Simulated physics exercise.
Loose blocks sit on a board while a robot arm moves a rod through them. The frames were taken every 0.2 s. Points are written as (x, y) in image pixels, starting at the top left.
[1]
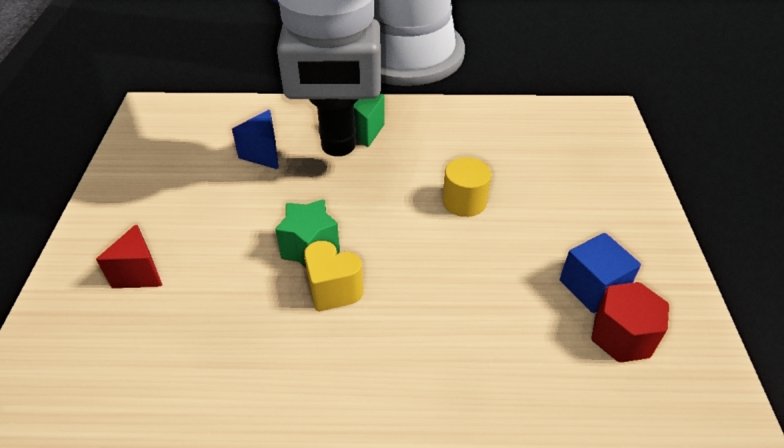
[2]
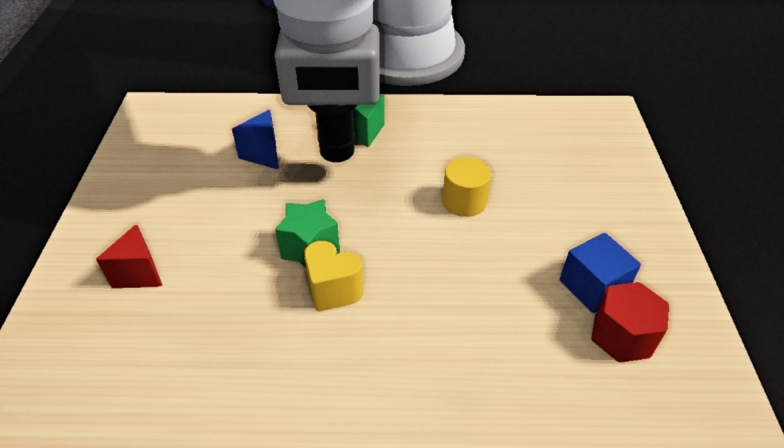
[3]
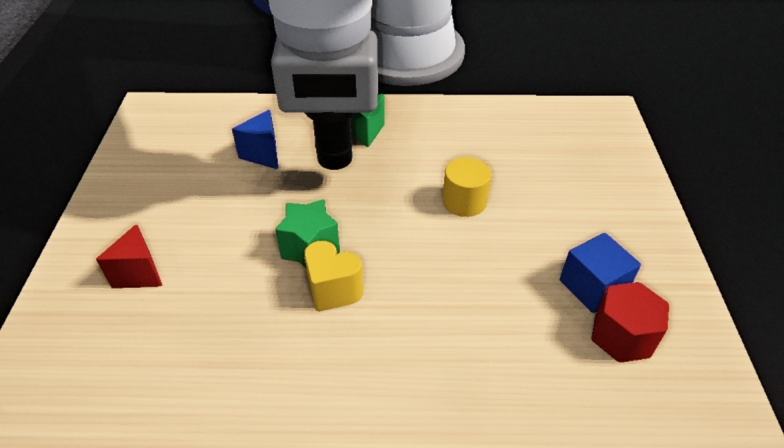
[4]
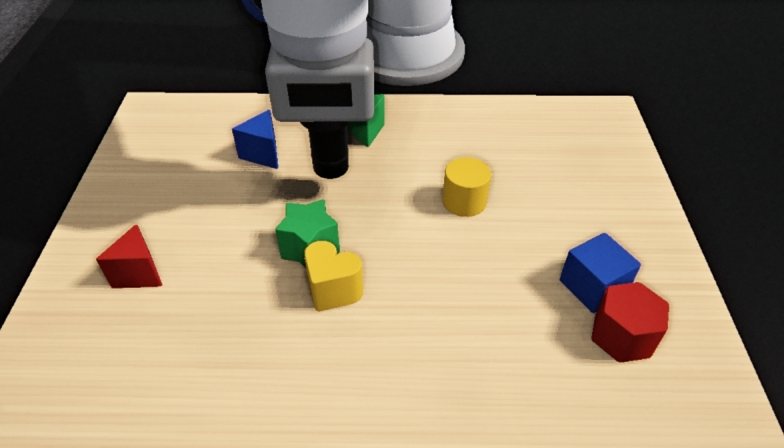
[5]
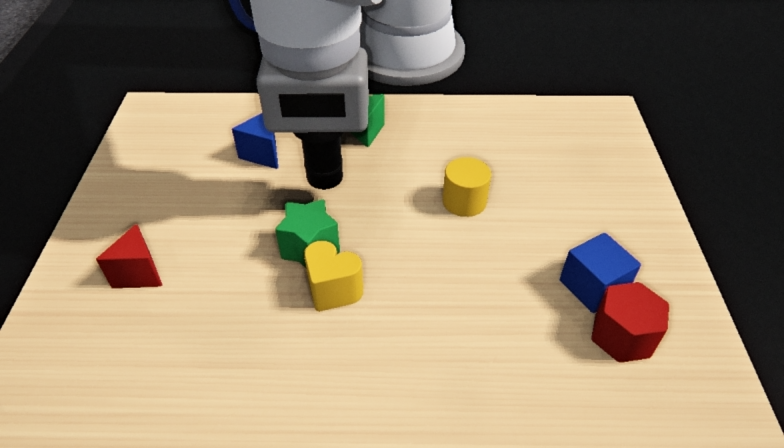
A grey and white robot arm with a black rod reaches over a pale wooden board, seen from above and in front by a still camera. A blue triangular block and a green block sit near the rod, a green star and yellow heart below, a red triangular block left, and a yellow cylinder, blue cube and red hexagon right. The rod moves slowly toward the viewer and slightly left, nearing the star, while every block stays still.
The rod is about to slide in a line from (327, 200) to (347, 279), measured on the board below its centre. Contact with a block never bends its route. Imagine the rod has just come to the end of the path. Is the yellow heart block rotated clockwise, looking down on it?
The answer is no.
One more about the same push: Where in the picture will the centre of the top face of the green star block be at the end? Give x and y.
I predict (298, 250).
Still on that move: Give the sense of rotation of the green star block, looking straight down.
It turns round clockwise.
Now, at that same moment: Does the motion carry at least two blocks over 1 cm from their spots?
It seems so.
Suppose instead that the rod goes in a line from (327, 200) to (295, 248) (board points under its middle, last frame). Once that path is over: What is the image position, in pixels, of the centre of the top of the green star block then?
It sits at (287, 251).
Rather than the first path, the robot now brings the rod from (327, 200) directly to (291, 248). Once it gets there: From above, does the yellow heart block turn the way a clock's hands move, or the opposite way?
Anticlockwise.
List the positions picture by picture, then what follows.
In the first frame, rod tip at (339, 147); block tops, blue triangular piece at (258, 125); green star block at (306, 218); yellow heart block at (330, 261).
In the second frame, rod at (337, 153); blocks unchanged.
In the third frame, rod at (335, 160); blocks unchanged.
In the fourth frame, rod at (331, 168); blocks unchanged.
In the fifth frame, rod at (325, 179); blue triangular piece at (258, 125); green star block at (306, 218); yellow heart block at (330, 261).
What follows on the original path. Halfway along, rod at (335, 217); green star block at (298, 235), turned 35° clockwise; yellow heart block at (329, 271), turned 25° anticlockwise.
At the end, rod at (345, 258); blue triangular piece in place; green star block at (298, 250), turned 95° clockwise; yellow heart block at (323, 287), turned 45° anticlockwise.
